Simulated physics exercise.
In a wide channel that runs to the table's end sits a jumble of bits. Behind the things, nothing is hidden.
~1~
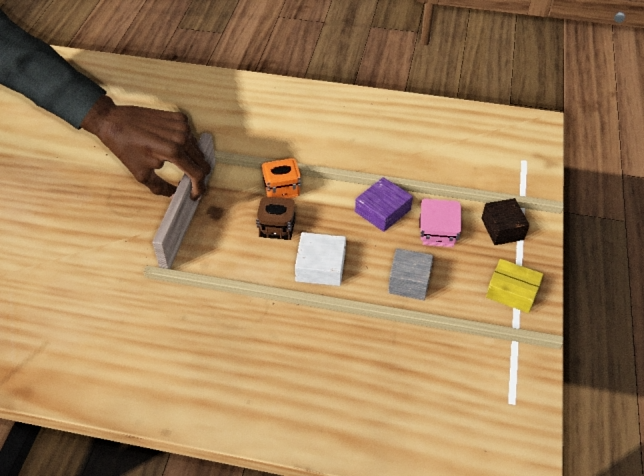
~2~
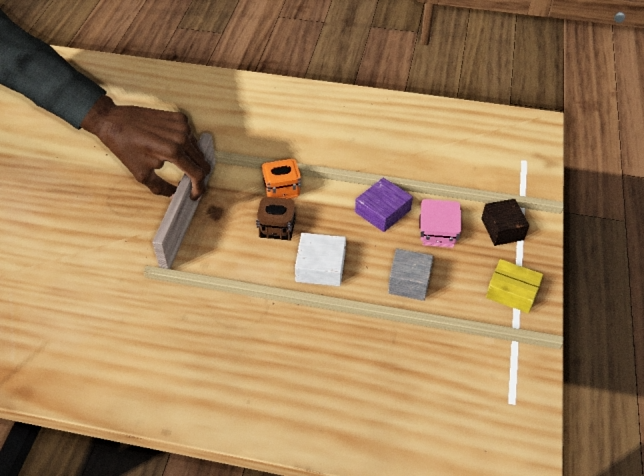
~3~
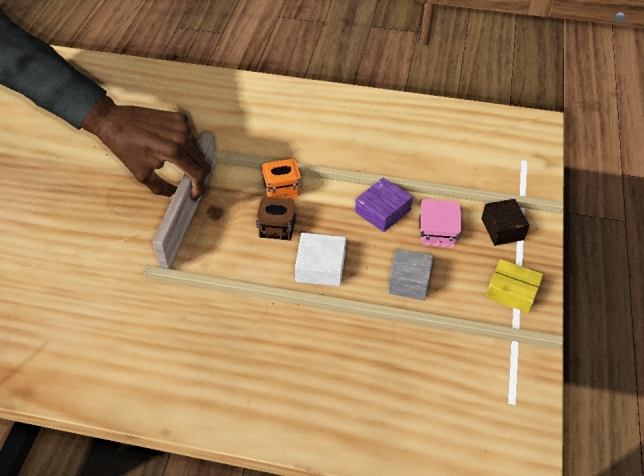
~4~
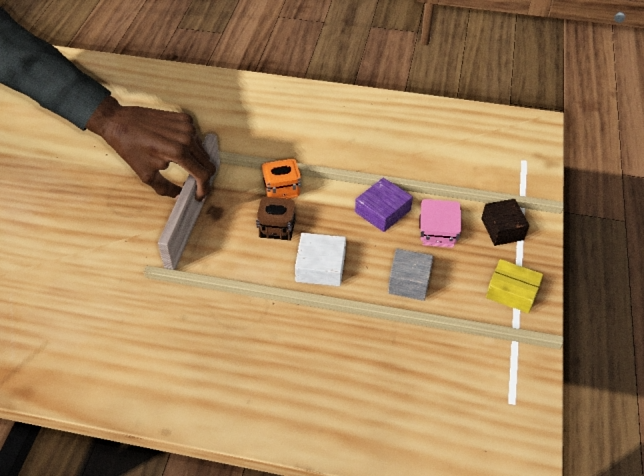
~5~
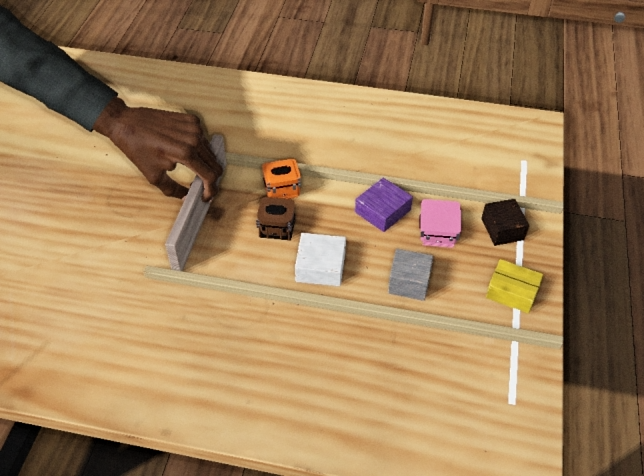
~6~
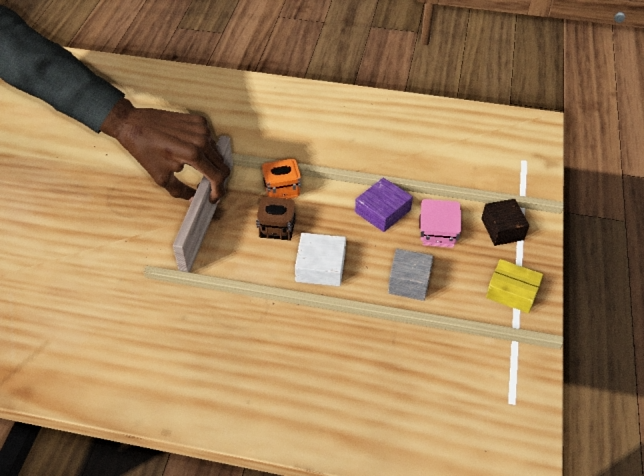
At first, a hand holds a board upright behind a jumble of coloured blocks and cases in a wide channel on a wooden table, and nothing moves. Then the hand slides the board a short way right, toward the orange and brown cases, while all the pieces stay still.
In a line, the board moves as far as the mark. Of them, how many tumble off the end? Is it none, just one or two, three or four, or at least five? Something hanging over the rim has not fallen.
The number that drop off is at least five.
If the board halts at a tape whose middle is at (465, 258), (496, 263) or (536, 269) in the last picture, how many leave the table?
You'd get 2, then 3, then 5.
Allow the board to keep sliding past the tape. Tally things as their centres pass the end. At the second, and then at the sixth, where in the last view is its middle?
I'd say close to (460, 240), and after that close to (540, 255).
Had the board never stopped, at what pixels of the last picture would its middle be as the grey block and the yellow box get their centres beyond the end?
Approx. (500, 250) / approx. (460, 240) for the other.
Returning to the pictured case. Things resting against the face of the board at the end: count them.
Count: 3.
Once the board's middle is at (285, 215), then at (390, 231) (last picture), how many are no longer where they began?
I get 2 at the one place and 7 at the other.
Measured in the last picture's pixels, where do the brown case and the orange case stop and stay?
The first near (539, 261), the second near (541, 225).
A little later, none off yet; yellow box at rest near (514, 286); black block at rest near (505, 222); pink case at rest near (441, 224).
When it is over, the number that fall off is five or more; down, purple block, grey block, pink case, black block and yellow box.
